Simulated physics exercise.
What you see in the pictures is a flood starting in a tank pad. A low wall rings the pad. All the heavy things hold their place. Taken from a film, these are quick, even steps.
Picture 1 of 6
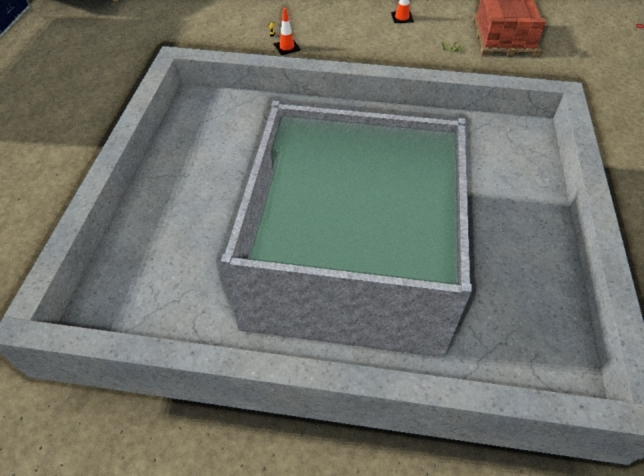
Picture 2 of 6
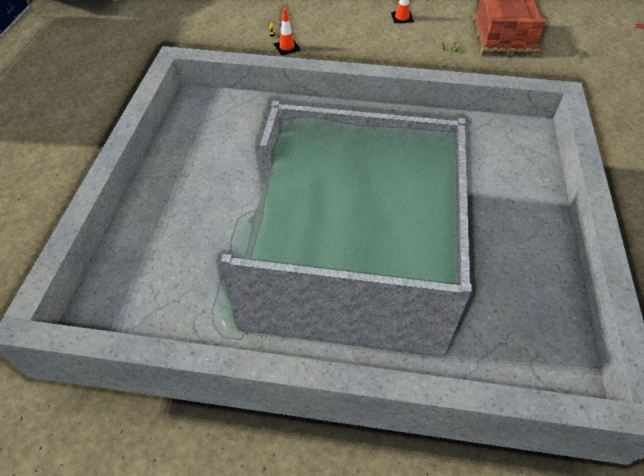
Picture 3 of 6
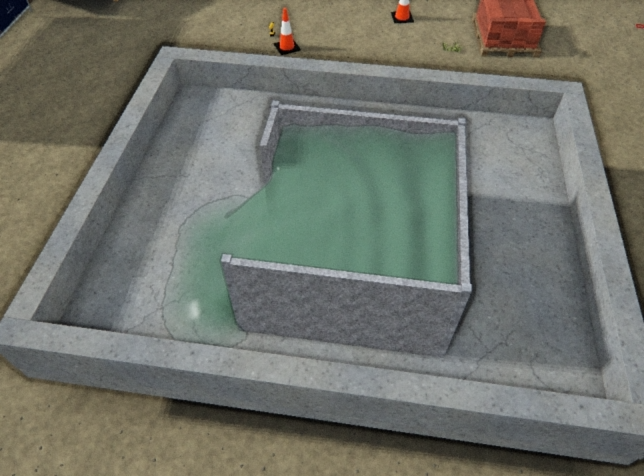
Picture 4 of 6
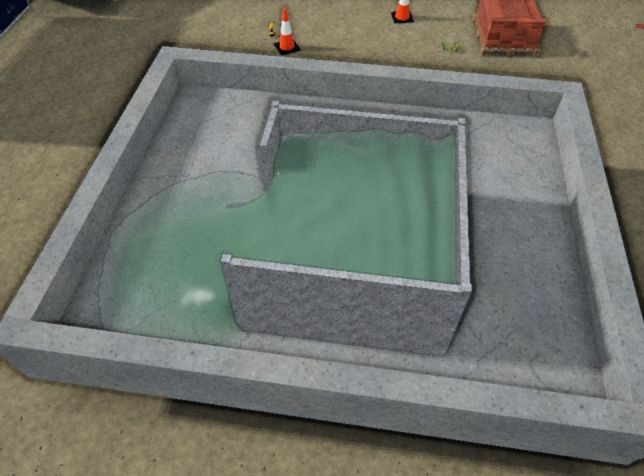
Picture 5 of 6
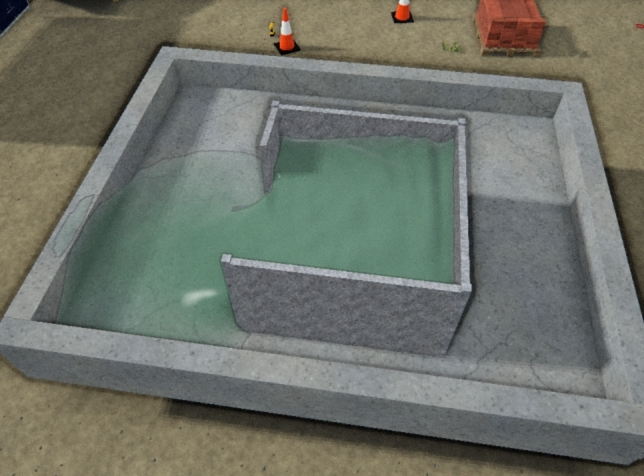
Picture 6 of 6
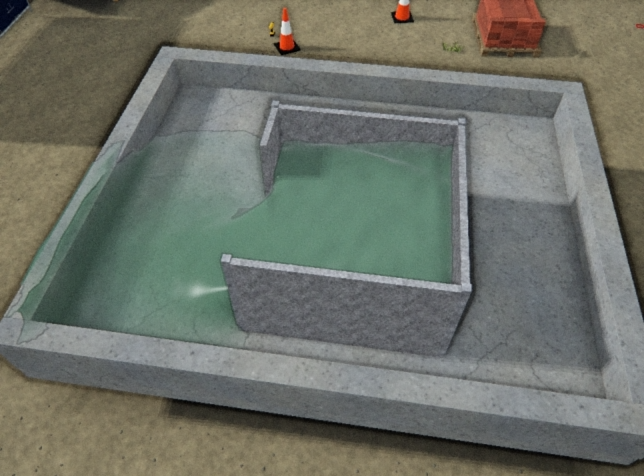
In a low-walled concrete pad, green water sat still in an open square tank, then poured through a gap in its left side, spread across the floor and washed up over the pad's left wall.
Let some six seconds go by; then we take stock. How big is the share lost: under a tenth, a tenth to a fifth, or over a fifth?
I'd say the loss is in the middle band, a tenth up to a fifth.
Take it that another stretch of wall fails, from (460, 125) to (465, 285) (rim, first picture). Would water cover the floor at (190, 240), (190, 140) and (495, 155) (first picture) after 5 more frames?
First point bare, second point bare, third point swamped.
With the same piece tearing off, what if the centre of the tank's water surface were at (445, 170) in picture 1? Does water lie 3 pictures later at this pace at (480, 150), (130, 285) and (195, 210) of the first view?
Untouched, submerged, submerged.
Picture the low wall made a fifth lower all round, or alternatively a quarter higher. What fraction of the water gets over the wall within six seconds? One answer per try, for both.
22 % and 8 %.
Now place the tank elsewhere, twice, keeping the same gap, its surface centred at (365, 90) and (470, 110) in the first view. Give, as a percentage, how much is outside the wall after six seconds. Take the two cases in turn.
So it's 10 in a hundred first and 6 in a hundred second.
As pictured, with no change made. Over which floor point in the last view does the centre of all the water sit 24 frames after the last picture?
Centre point: Around (300, 202).
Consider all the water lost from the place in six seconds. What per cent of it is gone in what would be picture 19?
Close to 95 per cent.
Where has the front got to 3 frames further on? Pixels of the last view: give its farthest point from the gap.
Look around (182, 84).
A moment on, water covers 35 % of the floor; the low wall has let 1 % over.
Next, water covers 35 % of the floor; the low wall has let 4 % over.
Then, water covers 55 % of the floor; the low wall has let 12 % over.
Later, water covers 75 % of the floor; the low wall has let 13 % over.
In the end, water covers 85 % of the floor; the low wall has let 13 % over.
